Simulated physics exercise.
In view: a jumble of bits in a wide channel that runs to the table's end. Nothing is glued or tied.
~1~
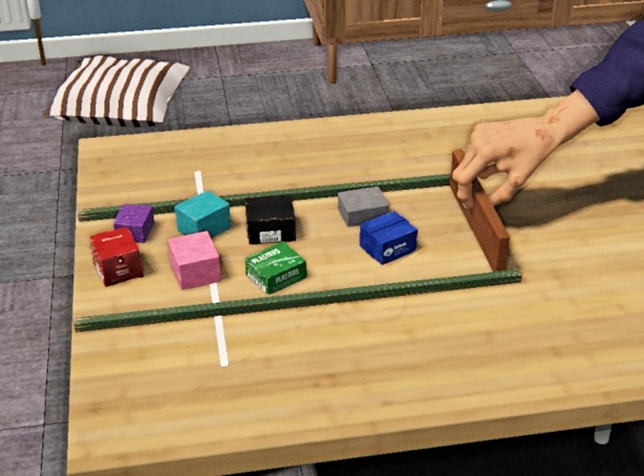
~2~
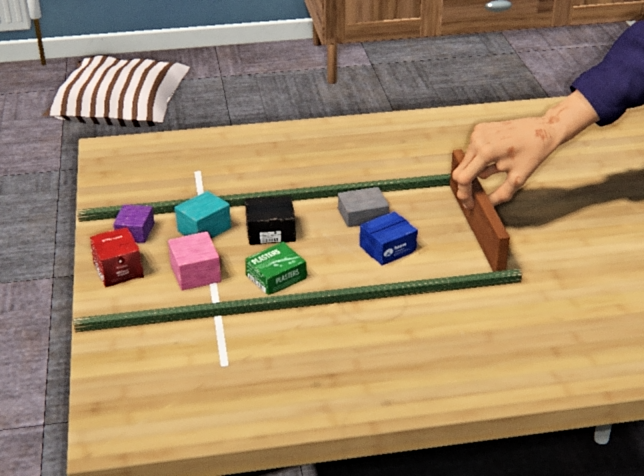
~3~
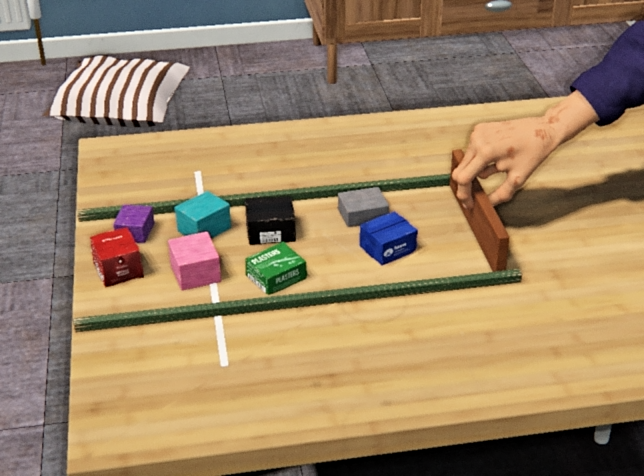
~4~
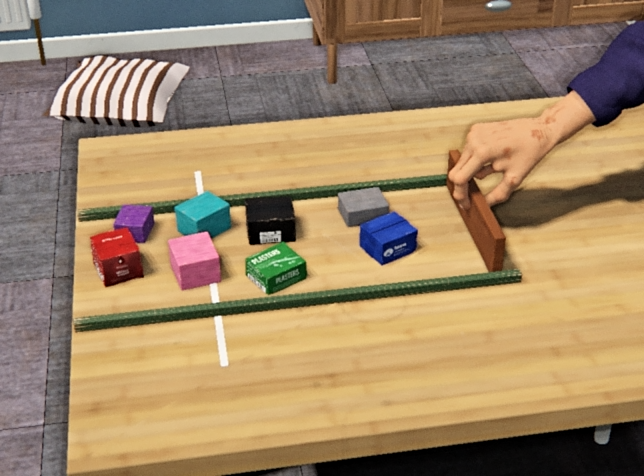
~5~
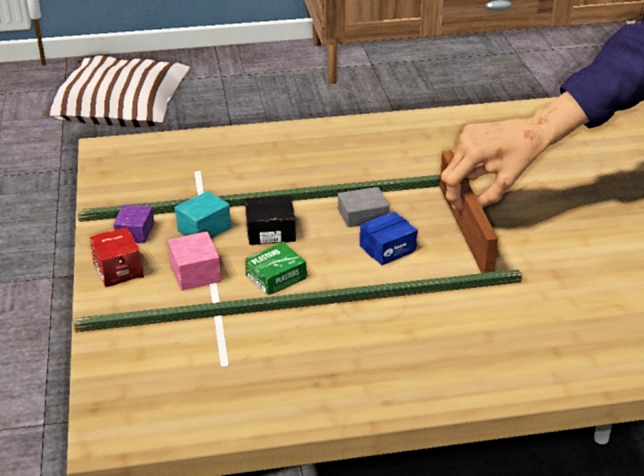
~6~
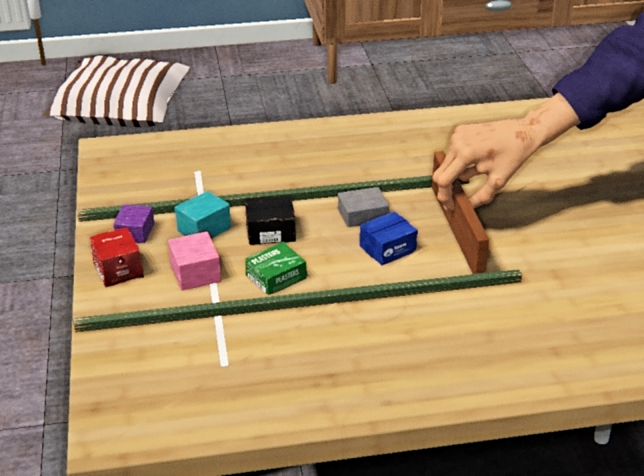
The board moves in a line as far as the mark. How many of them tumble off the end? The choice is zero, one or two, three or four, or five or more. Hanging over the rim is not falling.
As it turns out, the number that fall off is one or two.
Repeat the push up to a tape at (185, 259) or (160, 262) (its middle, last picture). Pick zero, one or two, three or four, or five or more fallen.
The falls would be 3 or 4; either three or four.
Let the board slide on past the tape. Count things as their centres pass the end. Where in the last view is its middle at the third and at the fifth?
First at (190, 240), next at (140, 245).
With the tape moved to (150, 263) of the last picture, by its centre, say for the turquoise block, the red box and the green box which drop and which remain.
The turquoise block comes down, the red box tumbles off, the green box stays on.
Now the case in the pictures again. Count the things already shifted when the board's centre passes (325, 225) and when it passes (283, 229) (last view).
First 5, then 6.
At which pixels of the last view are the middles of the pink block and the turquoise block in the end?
About (145, 266), and the other about (92, 224).
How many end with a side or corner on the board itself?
That makes 3.
Soon after, none off yet; red box at rest near (116, 257); purple block at rest near (134, 224); pink block at rest near (195, 261).
In the end, the number that fall off is one or two; gone, purple block.
